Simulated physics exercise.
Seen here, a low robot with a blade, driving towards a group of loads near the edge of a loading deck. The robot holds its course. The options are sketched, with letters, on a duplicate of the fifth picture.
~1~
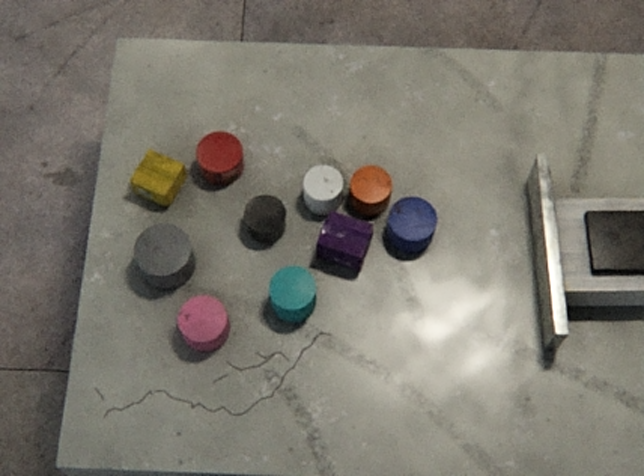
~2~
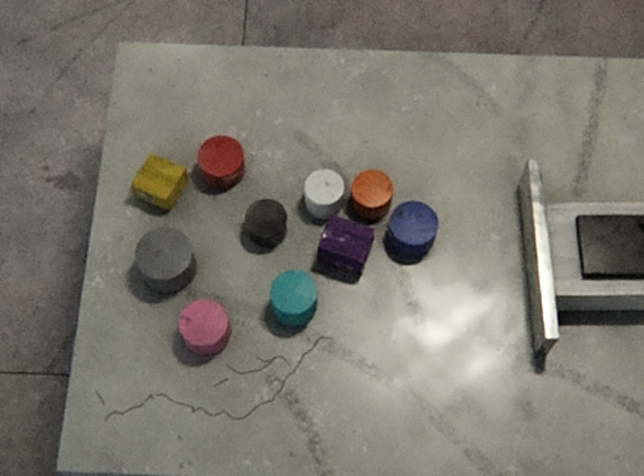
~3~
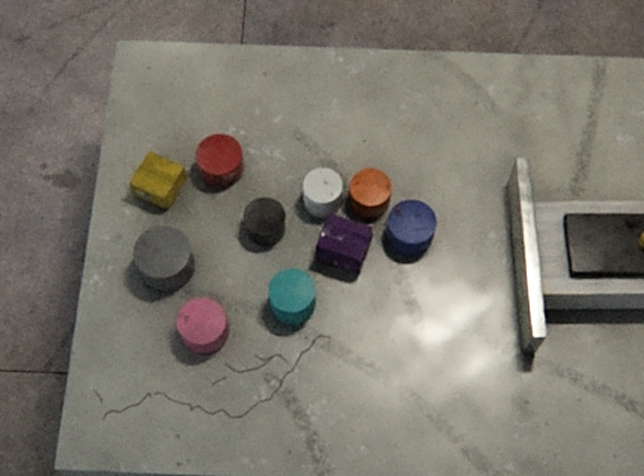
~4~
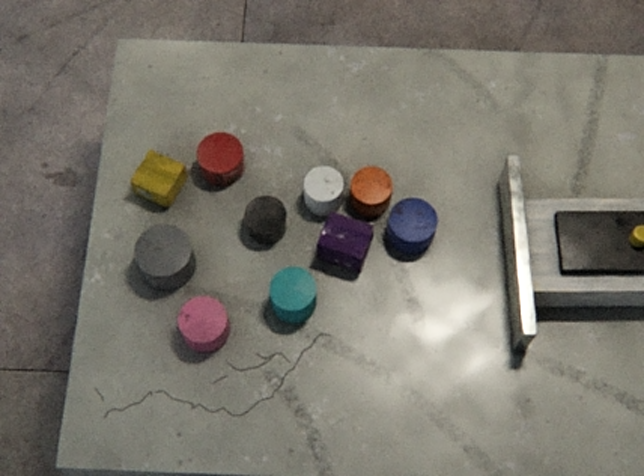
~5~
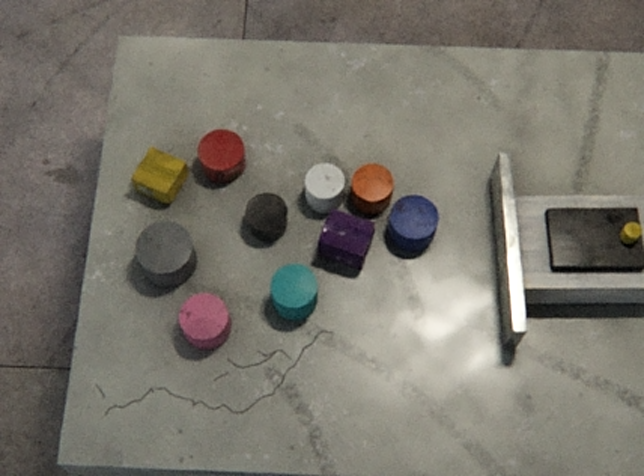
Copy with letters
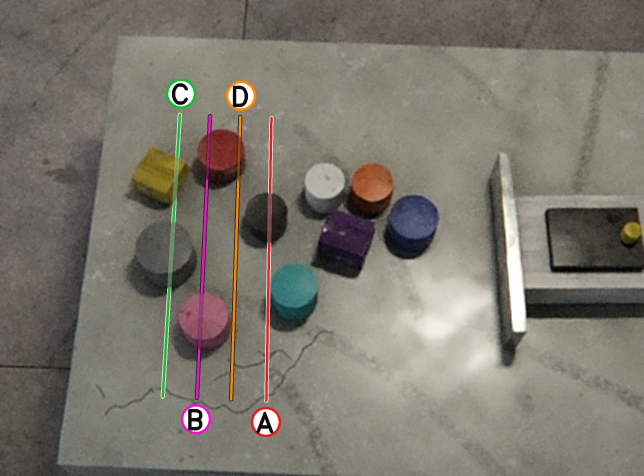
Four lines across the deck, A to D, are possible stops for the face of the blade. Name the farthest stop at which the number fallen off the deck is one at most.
The farthest such stop is C.
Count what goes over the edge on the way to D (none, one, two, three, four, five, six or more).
The count is none.
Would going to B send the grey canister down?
By then, no.
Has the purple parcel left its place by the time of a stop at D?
Yes.
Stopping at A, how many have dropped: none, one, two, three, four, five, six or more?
By then, none.
On the marked copy, A at (269, 250); B at (204, 248); C at (172, 247); D at (236, 249).
Following C. Soon after the start, robot (464, 233); orange canister (357, 181); white canister (318, 189).
Later, robot (340, 229); grey canister (160, 258); red pail (205, 146).
In the end, robot (245, 225); yellow parcel over the edge; grey canister (94, 274); one fallen.
As for the rest, A is within the limit but short; B is within the limit but short; D is within the limit but short.
